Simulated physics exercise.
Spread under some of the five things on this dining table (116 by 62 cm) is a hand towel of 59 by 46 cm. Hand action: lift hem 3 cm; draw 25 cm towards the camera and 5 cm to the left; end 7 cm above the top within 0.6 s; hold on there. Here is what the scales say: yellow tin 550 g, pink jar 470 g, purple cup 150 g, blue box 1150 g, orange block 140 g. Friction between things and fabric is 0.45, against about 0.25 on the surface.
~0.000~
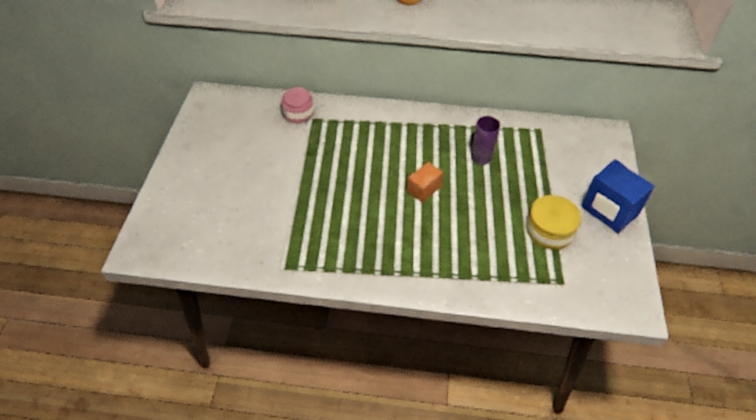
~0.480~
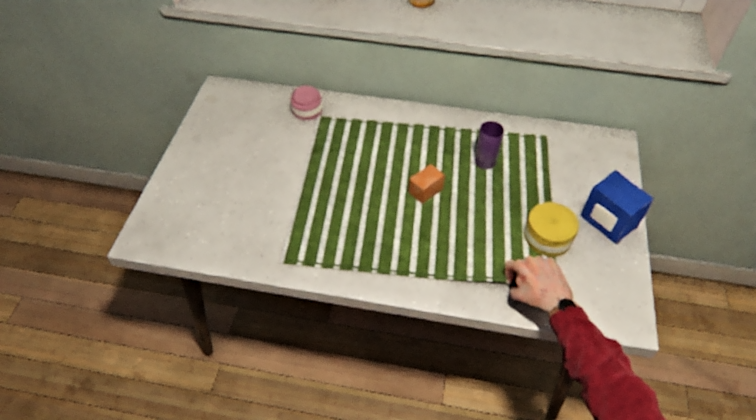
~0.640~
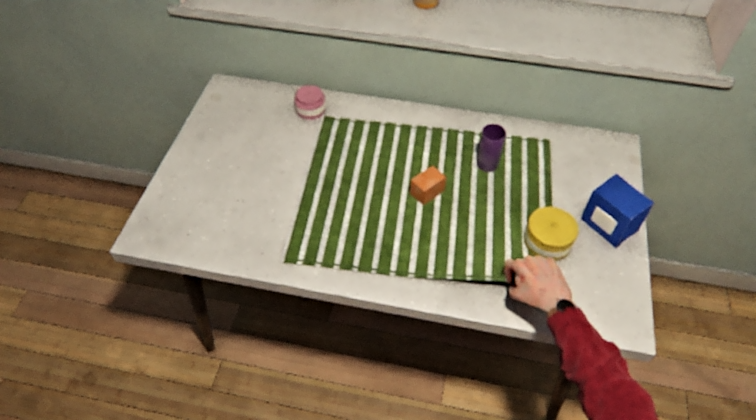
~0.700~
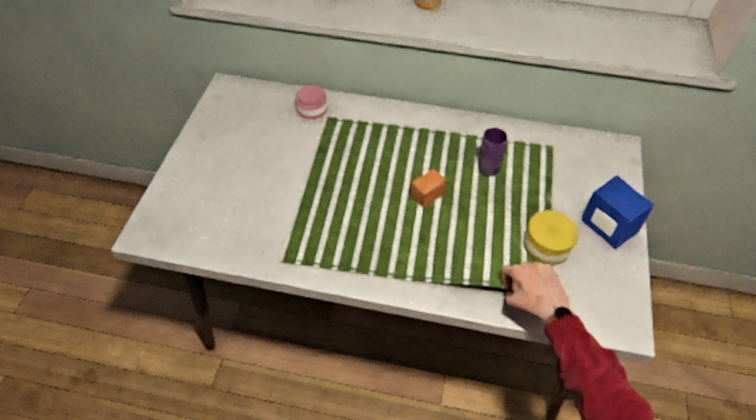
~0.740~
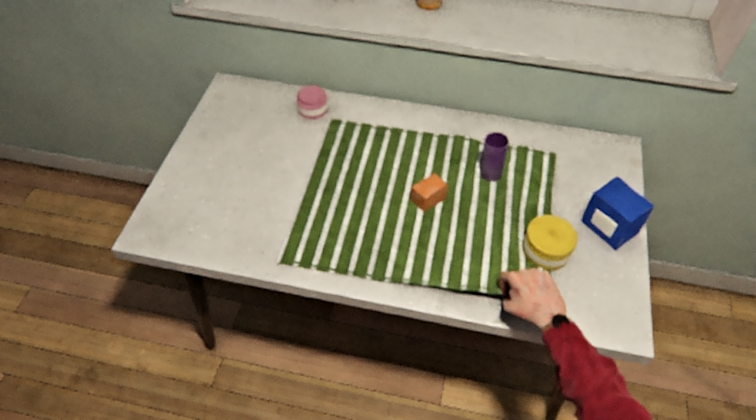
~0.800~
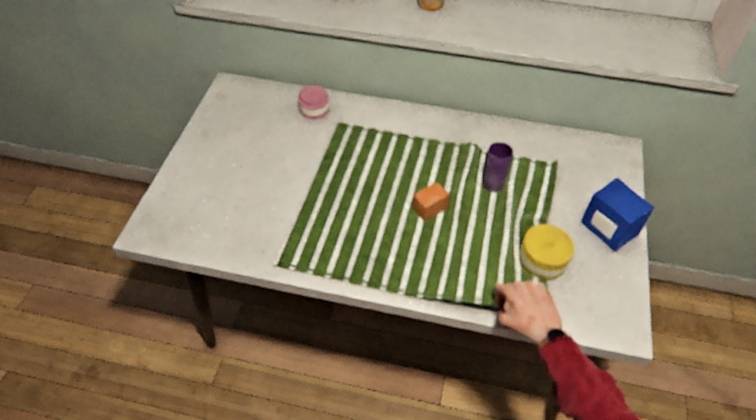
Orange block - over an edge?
No.
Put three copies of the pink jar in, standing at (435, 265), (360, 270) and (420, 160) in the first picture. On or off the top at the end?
Going through the three spots as listed: Ends up off the top, ends up off the top and holds its spot.
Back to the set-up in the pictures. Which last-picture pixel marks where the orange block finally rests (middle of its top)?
You'll find it ending up somewhere near (437, 269).
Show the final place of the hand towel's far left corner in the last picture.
Look around (351, 169) in the last picture - that's where it comes to rest.
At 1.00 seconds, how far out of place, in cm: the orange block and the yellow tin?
Orange block: 15 cm; yellow tin: 15 cm.
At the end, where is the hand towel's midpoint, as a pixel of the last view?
Midpoint, last view: Approx. (432, 284).
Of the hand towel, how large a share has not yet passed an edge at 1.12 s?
Near 75 in a hundred.
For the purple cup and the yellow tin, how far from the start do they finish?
Purple cup: 25 cm; yellow tin: Off the top.
After 0.9 s, 95 % of the hand towel is still over the top; orange block 10 cm off its start, purple cup 12 cm off its start, yellow tin 11 cm off its start.
After 1.0 s, 85 % of the hand towel is still over the top; orange block 16 cm off its start, purple cup 18 cm off its start, yellow tin 17 cm off its start.
After 1.1 s, 75 % of the hand towel is still over the top; orange block 22 cm off its start at (437, 257), purple cup 25 cm off its start at (509, 217), yellow tin 24 cm off its start at (527, 321).
After 1.2 s, 65 % of the hand towel is still over the top; orange block 24 cm off its start, yellow tin 30 cm off its start, purple cup 29 cm off its start.
After 2.8 s, 65 % of the hand towel is still over the top; orange block 25 cm off its start at (437, 269), yellow tin over the edge, purple cup 27 cm off its start at (511, 227).
